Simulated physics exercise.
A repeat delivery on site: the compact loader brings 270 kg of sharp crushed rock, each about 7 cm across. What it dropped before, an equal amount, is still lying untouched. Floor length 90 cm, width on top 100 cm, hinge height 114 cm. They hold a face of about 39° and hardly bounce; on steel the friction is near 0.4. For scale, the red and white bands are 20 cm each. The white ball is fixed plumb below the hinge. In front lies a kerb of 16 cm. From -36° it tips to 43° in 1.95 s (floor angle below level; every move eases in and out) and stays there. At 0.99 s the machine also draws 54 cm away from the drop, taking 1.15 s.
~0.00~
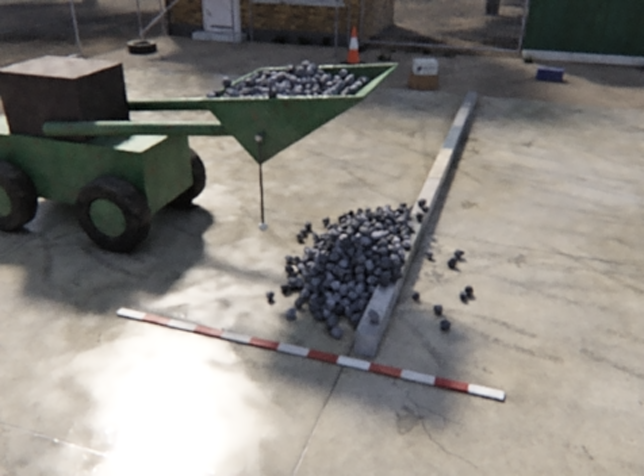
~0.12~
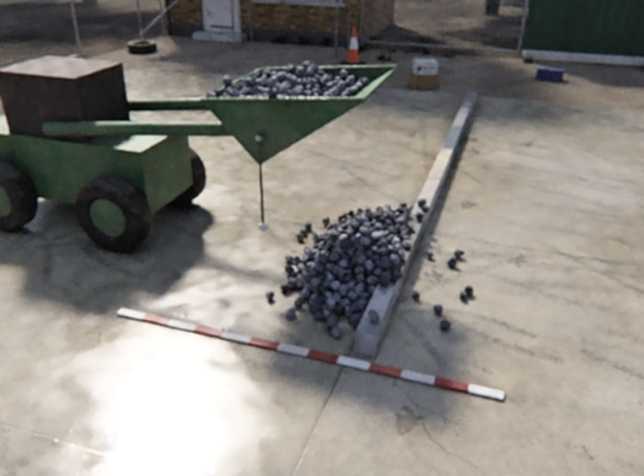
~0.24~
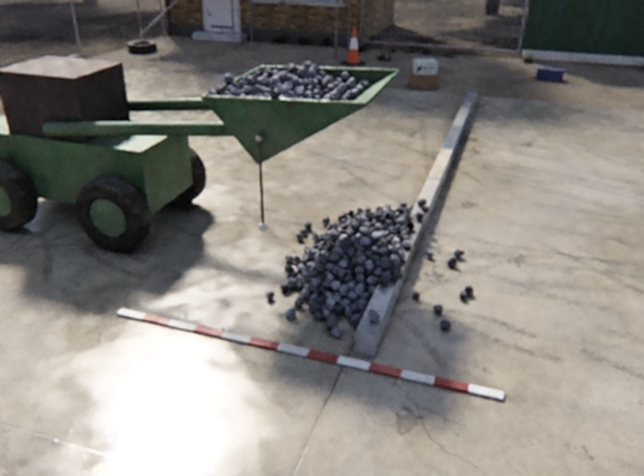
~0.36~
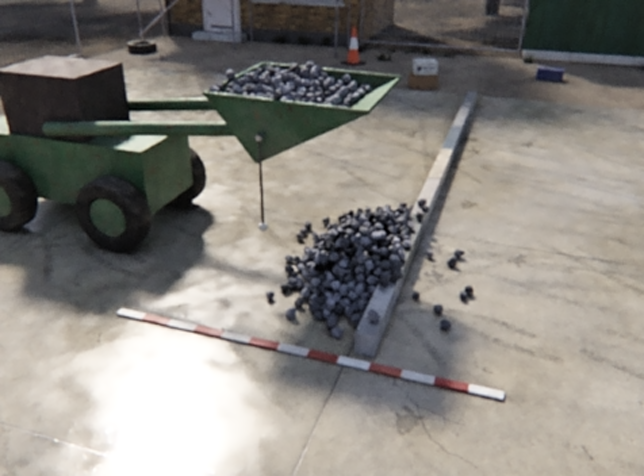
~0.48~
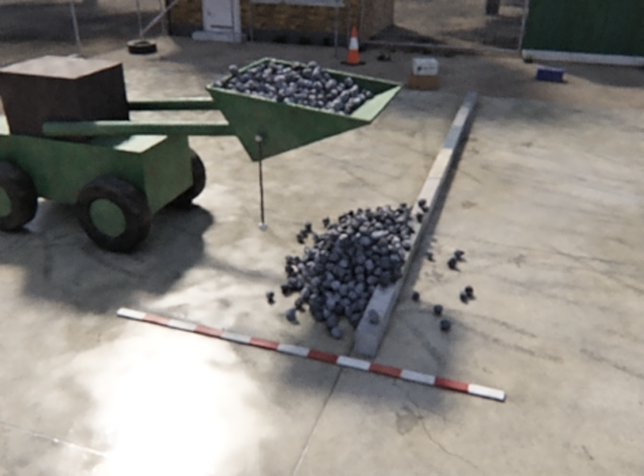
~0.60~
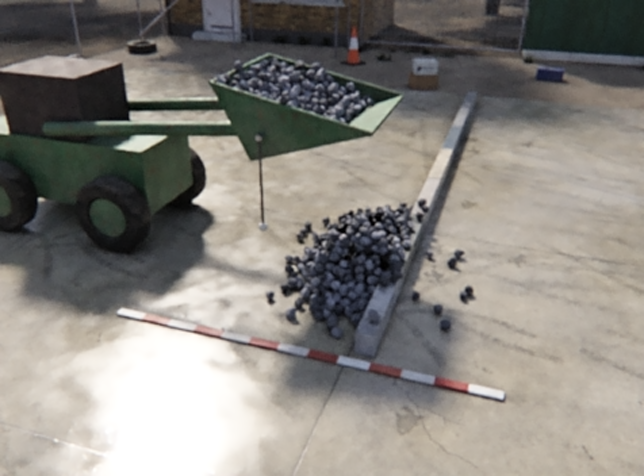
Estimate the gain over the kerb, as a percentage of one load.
About 0 per cent.
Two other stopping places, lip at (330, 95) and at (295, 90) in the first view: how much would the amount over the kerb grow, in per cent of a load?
Near 0 per cent from the first place, 0 from the second.
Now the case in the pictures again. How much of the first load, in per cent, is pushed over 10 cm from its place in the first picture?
About 0 per cent.
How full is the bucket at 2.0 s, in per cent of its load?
Roughly 15 per cent is still inside.
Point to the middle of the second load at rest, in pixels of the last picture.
Near (309, 239).
After 1.5 s the floor is at 31°; in per cent of one load, 93 in the bucket, 105 on this side of the kerb, 1 over the kerb; the foremost stones are at (447, 284).
After 2.0 s the floor is at 43°; in per cent of one load, 15 in the bucket, 183 on this side of the kerb, 1 over the kerb; the foremost stones are at (447, 284).
After 2.6 s the floor is at 43°; in per cent of one load, 0 in the bucket, 199 on this side of the kerb, 1 over the kerb; the foremost stones are at (447, 284).
After 5.1 s the floor is at 43°; in per cent of one load, 0 in the bucket, 199 on this side of the kerb, 1 over the kerb; the foremost stones are at (447, 284). Net gain over the kerb, 0.
